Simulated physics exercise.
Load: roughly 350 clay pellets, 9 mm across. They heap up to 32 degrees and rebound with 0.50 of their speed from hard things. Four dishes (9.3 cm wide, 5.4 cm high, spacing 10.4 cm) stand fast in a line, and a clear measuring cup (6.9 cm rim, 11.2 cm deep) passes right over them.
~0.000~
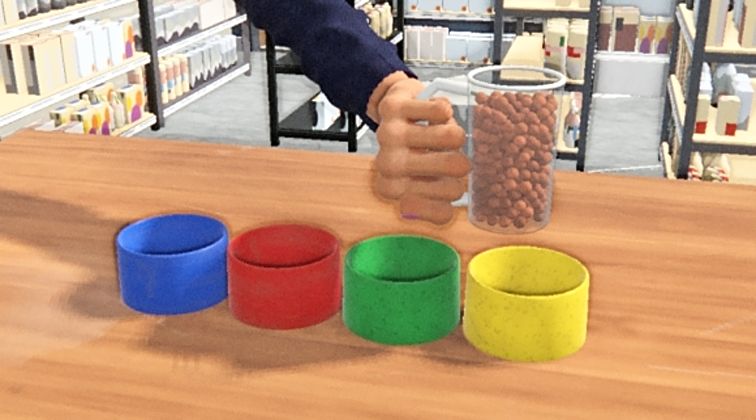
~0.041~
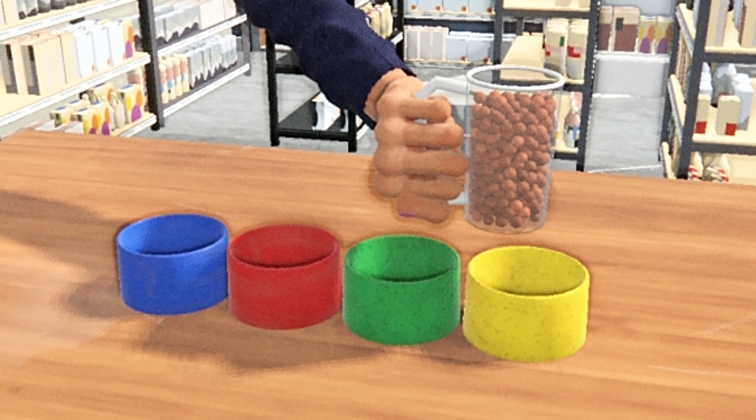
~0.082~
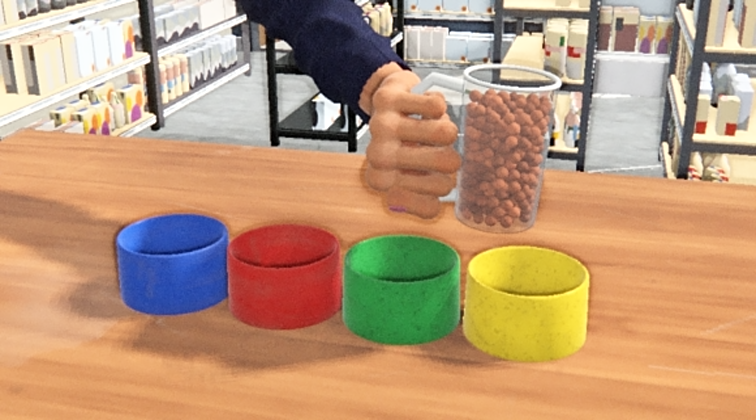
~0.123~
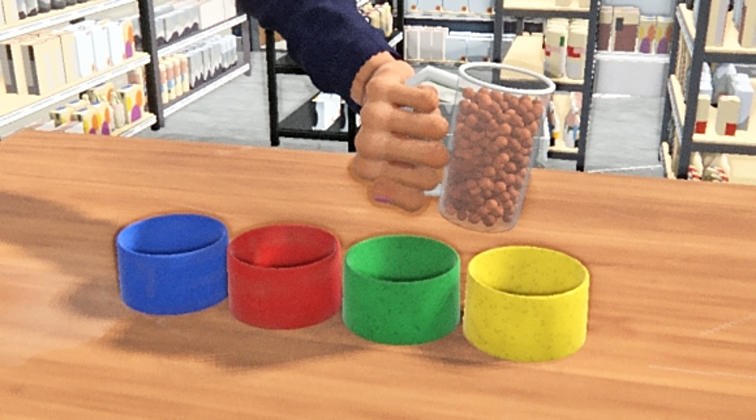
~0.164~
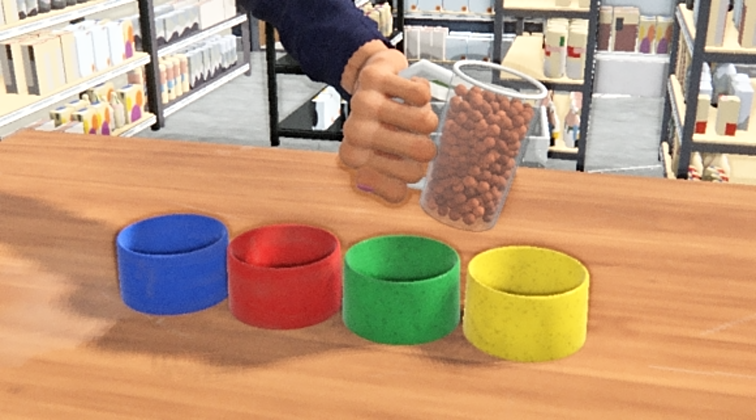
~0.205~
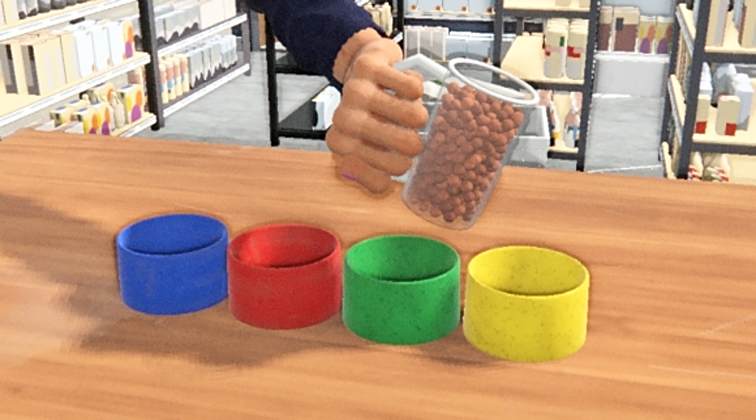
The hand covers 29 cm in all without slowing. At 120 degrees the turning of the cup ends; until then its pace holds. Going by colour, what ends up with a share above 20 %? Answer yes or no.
Red: Yes, blue: No, green: No, yellow: No, counter: No.
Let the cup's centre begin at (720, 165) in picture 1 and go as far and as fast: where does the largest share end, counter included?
The winner: Green.
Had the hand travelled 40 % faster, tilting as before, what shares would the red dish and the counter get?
In that case red 90; counter 10.
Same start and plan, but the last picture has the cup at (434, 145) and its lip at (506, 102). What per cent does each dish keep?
Red 90, blue 0, green 0, yellow 0.
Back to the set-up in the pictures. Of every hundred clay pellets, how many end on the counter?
About 5 per cent.
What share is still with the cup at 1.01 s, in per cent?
Some 60 per cent of the load.
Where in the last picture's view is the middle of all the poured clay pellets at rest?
Around (281, 276).
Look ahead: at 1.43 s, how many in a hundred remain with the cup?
Some 5 per cent of the load.
Then, at 0.69 s, tilt 89 degrees; cup holds 100 %.
After 1.01 s, tilt 120 degrees; cup holds 60 %, red 25 %, green 5 %.
Then, at 1.43 s, tilt 120 degrees; cup holds 5 %, red 80 %, green 5 %.
At rest (2.1 s), red 85 %, blue 0 %, green 5 %, yellow 0 %, counter 5 %.
